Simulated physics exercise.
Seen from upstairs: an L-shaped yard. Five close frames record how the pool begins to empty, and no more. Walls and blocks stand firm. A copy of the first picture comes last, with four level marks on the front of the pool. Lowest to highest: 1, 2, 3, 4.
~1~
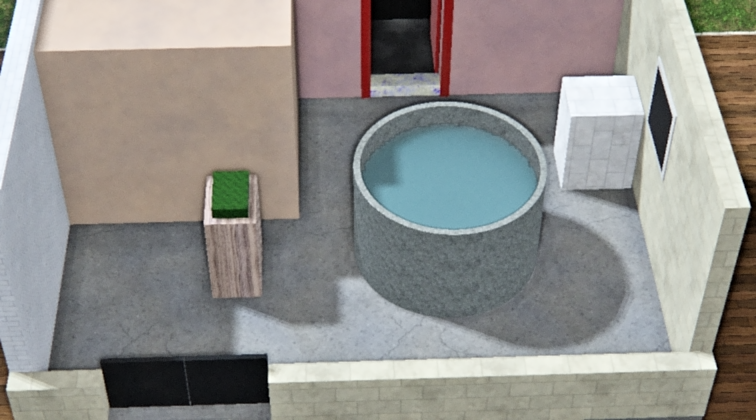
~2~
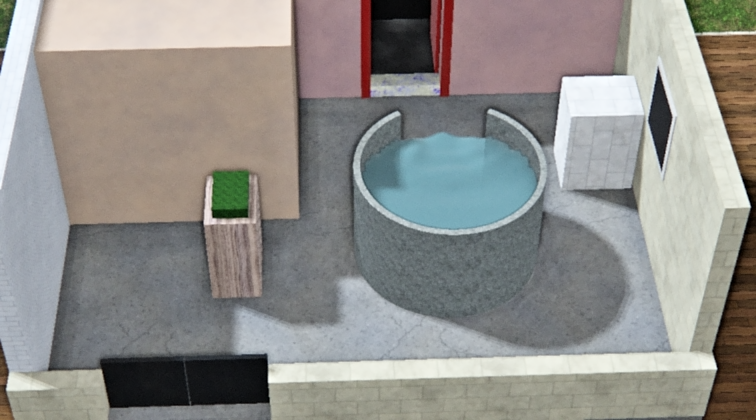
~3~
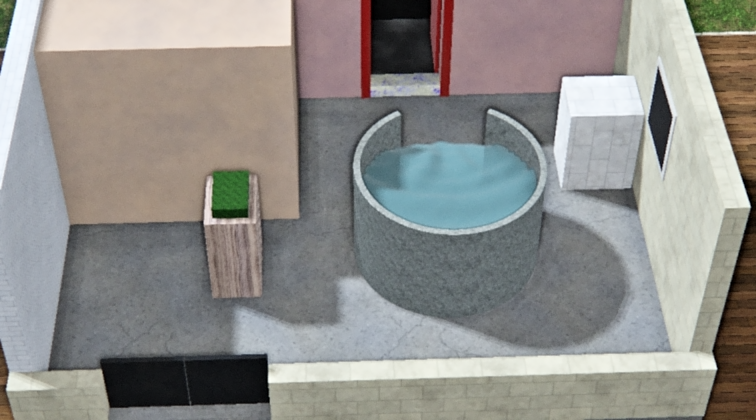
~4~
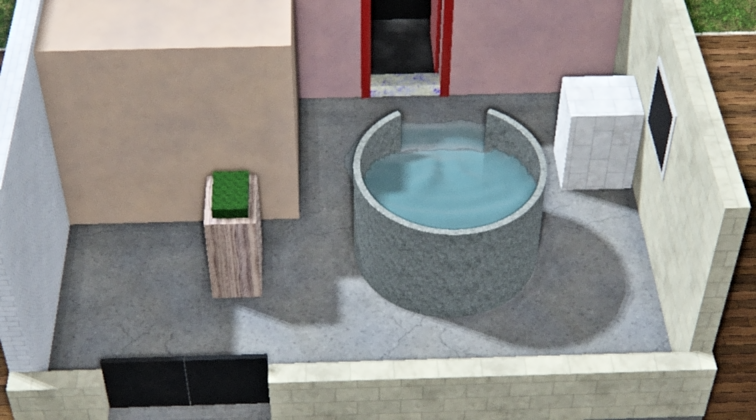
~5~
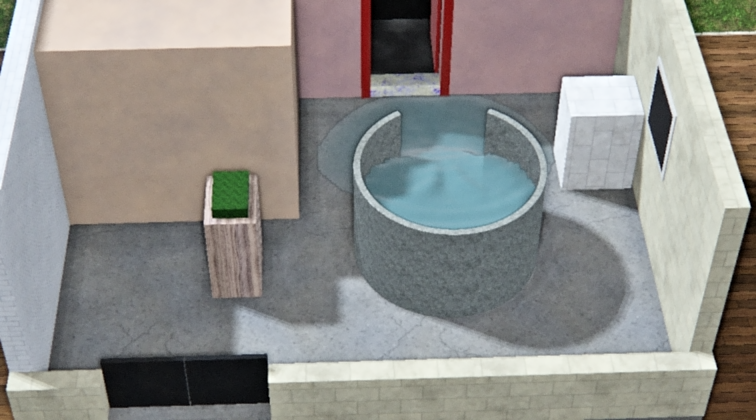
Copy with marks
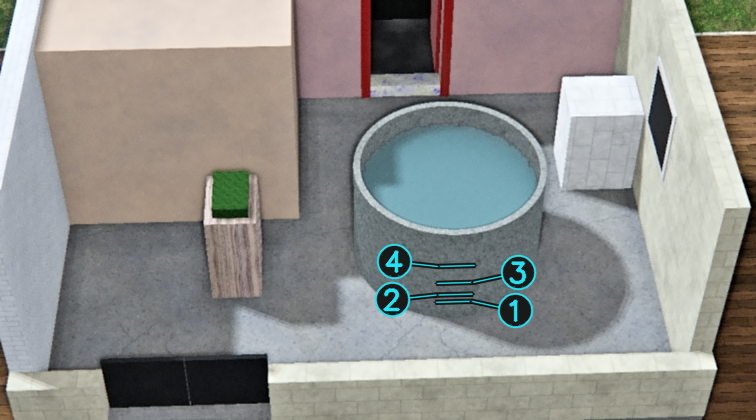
A round grey stone pool of blue water stands in a paved, walled yard seen from above, the view staying still. A wooden block topped with green is at left by a beige structure, a red doorway behind, a white block at right and a dark gate at front left. The pool's back section vanishes, the water ripples and lowers, and a thin sheet spreads over the paving behind.
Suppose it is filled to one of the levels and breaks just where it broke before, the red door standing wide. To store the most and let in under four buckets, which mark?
2 is the one.
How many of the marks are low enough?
Two.
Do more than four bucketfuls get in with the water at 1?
No.
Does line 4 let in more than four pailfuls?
Yes, that goes wrong.
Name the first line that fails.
Here it is line 3.
In cyan, 1 at (454, 301); 2 at (454, 294); 3 at (455, 282); 4 at (456, 265); from the bottom up 1, 2, 3, 4.
If 1 is chosen, nothing gets over.
If 2 is chosen, a splash gets over, under a bucket.
If 3 is chosen, about 9 bucketfuls get in.
If 4 is chosen, dozens of bucketfuls pour in.
